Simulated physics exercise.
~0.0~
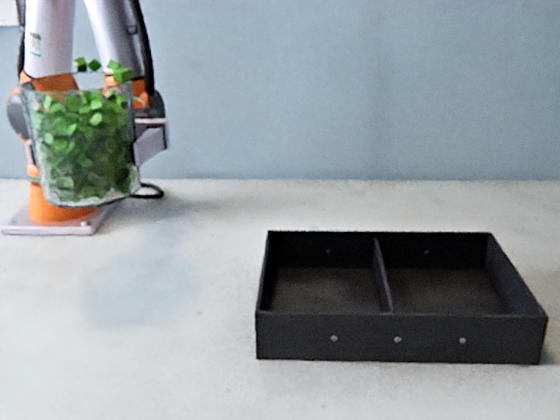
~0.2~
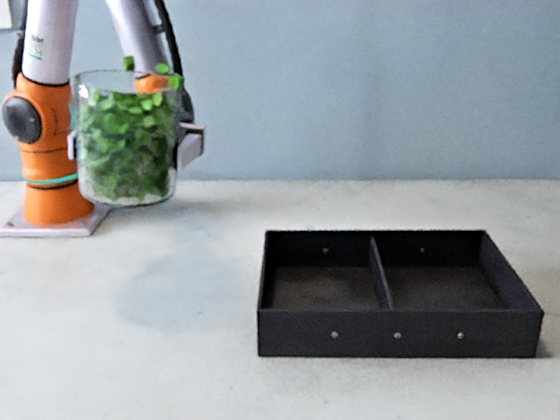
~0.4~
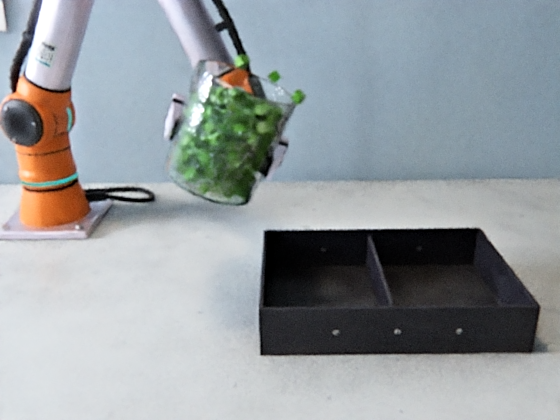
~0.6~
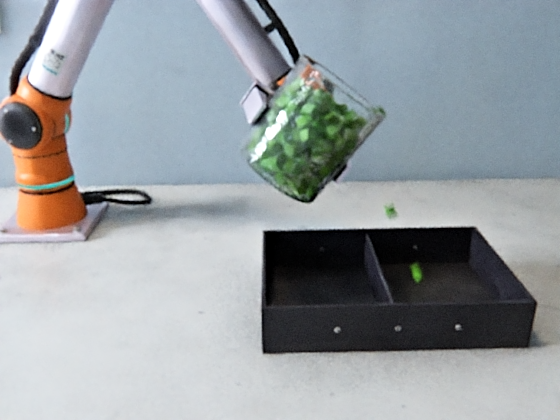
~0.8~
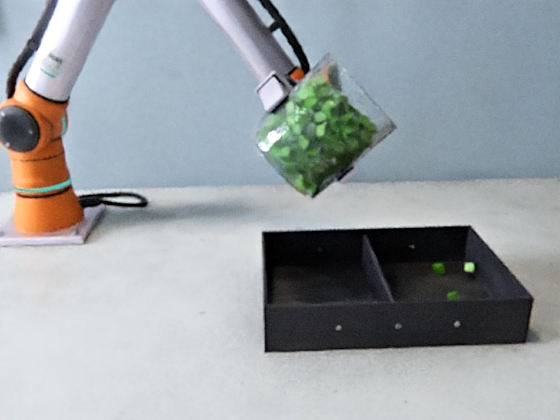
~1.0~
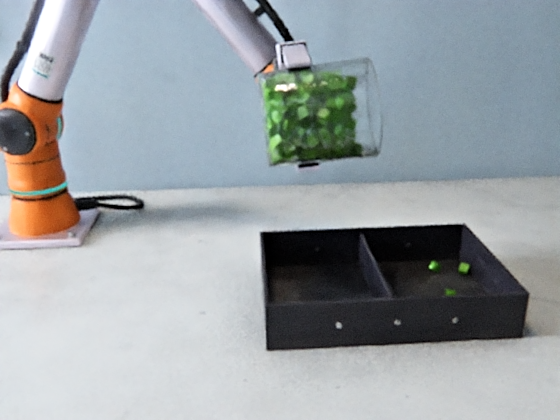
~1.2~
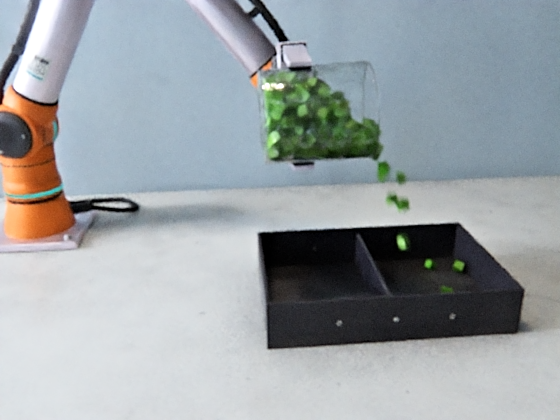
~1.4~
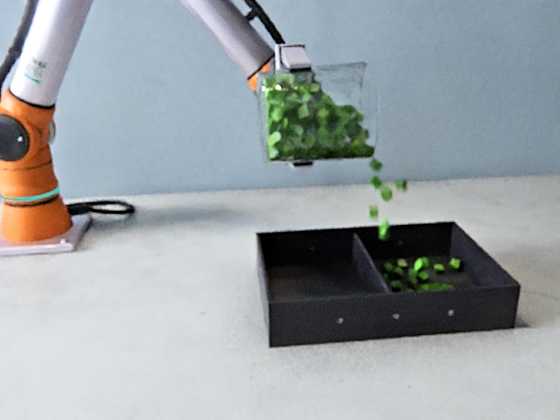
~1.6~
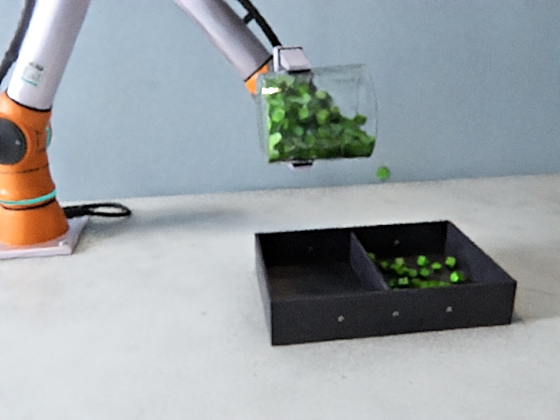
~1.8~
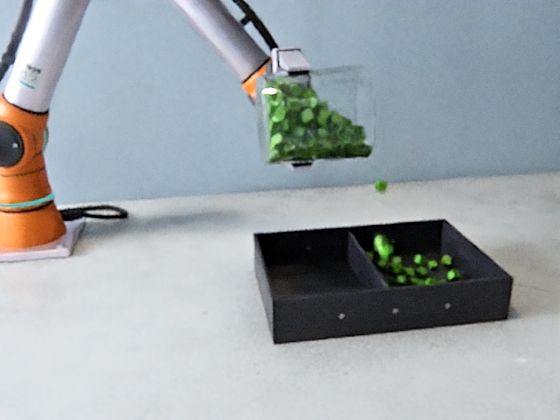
A robot arm carried a clear cup full of green vegetable pieces to the right and tipped it over a divided black box, spilling a small share into the right-hand section, while most stayed in the sideways cup and one last piece was falling.
